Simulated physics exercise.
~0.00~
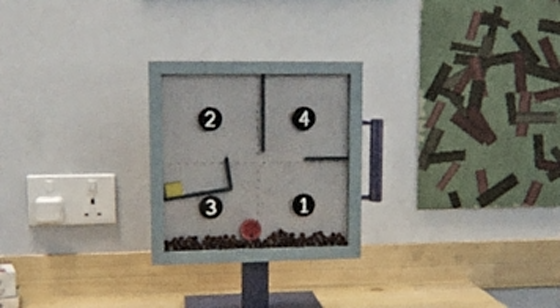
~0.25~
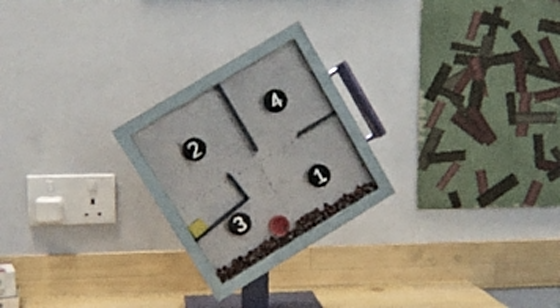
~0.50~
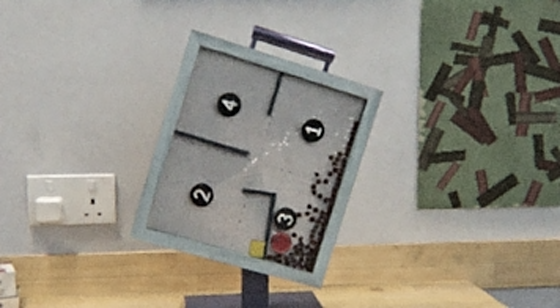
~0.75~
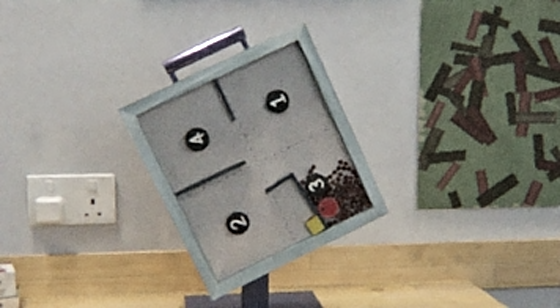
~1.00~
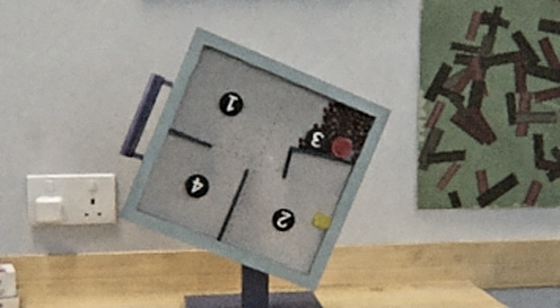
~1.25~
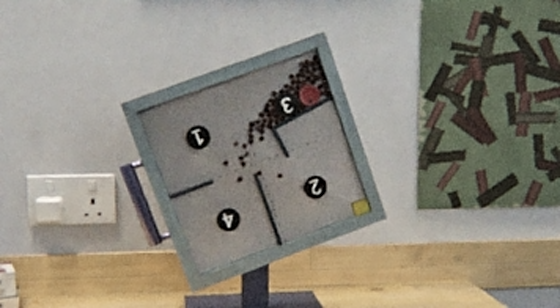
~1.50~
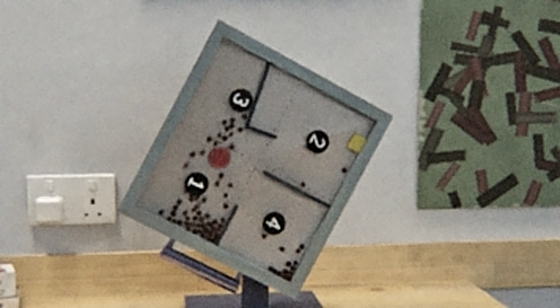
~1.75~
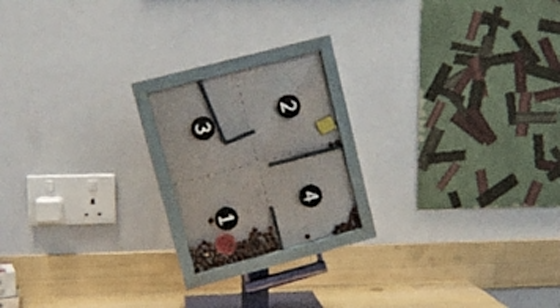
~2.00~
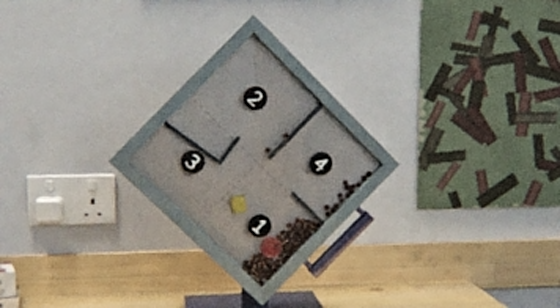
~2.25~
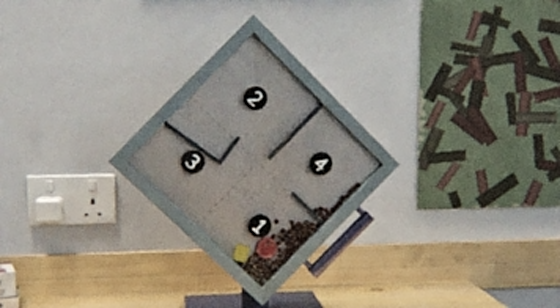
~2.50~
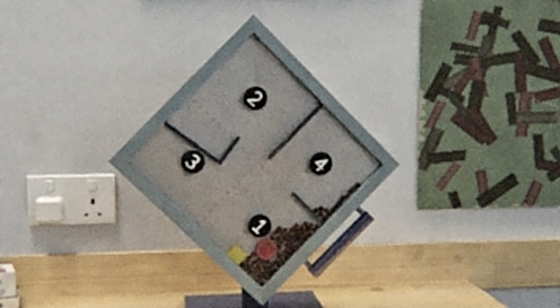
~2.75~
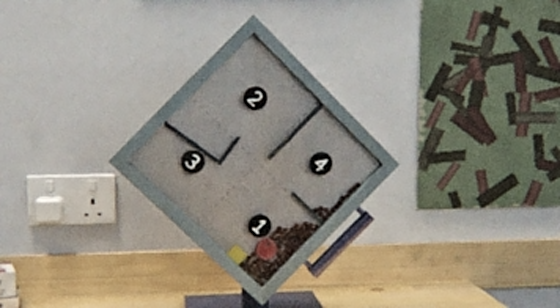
A square case of dark beads turned anticlockwise on its stand, tumbling the beads, a red disc and a yellow block past its inner walls, until it stopped tilted on one corner with disc and block in quarter one and the beads mostly there too.
